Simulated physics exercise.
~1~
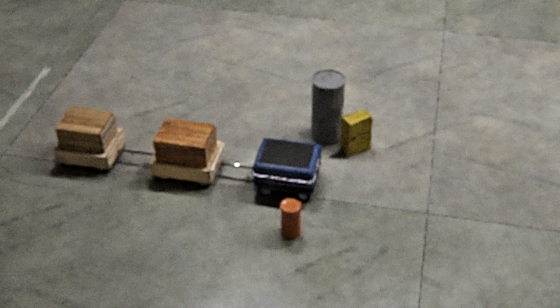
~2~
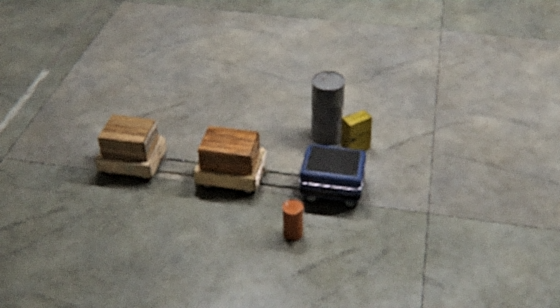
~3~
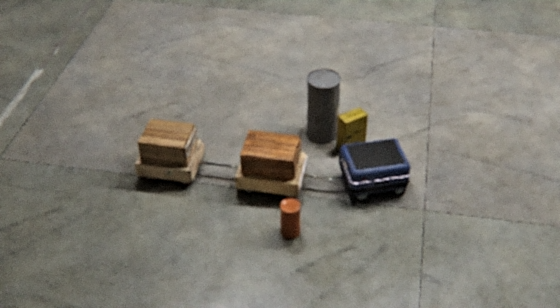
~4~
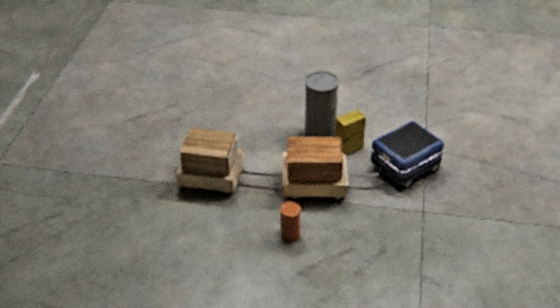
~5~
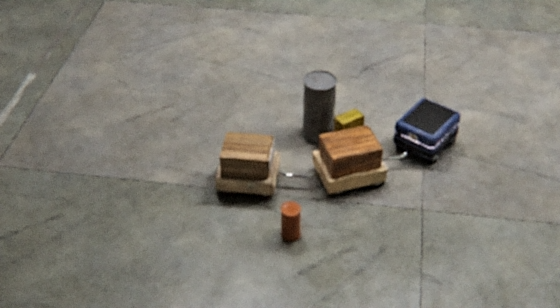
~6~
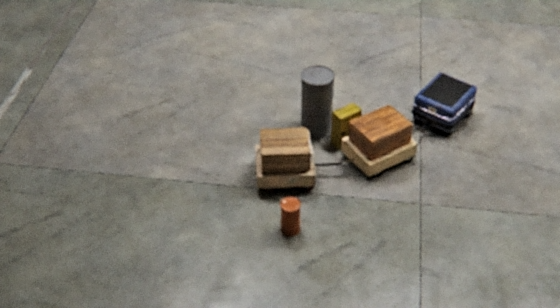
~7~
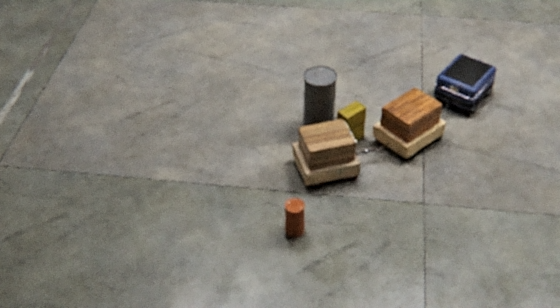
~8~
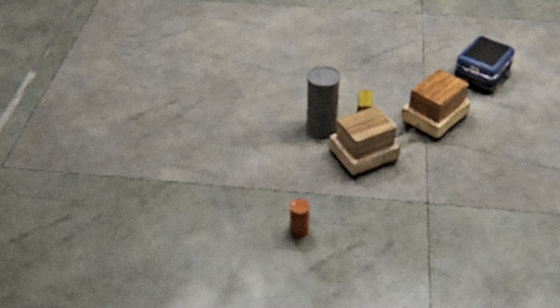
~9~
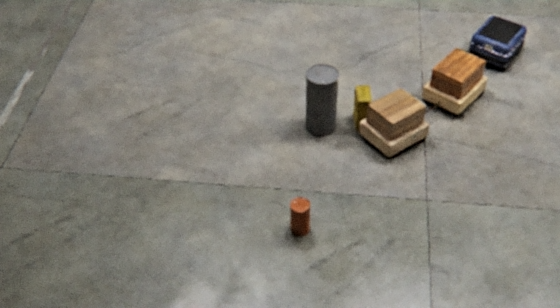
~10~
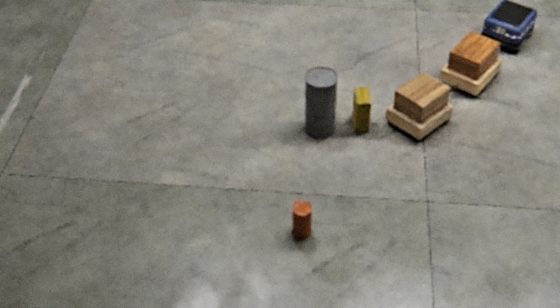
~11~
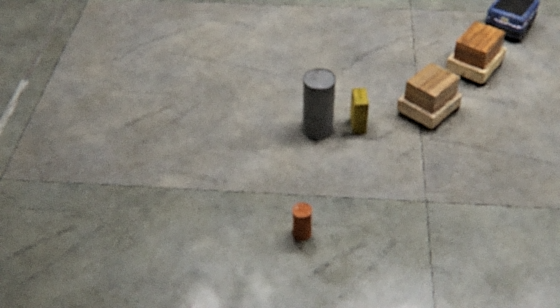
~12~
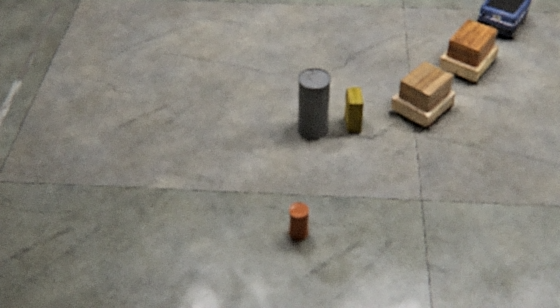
A blue robot tug pulled two carts loaded with wooden blocks rightward between a grey drum and an orange canister, then curved away toward the upper right, the yellow box shifting slightly as the train passed, before stopping with everything still upright.
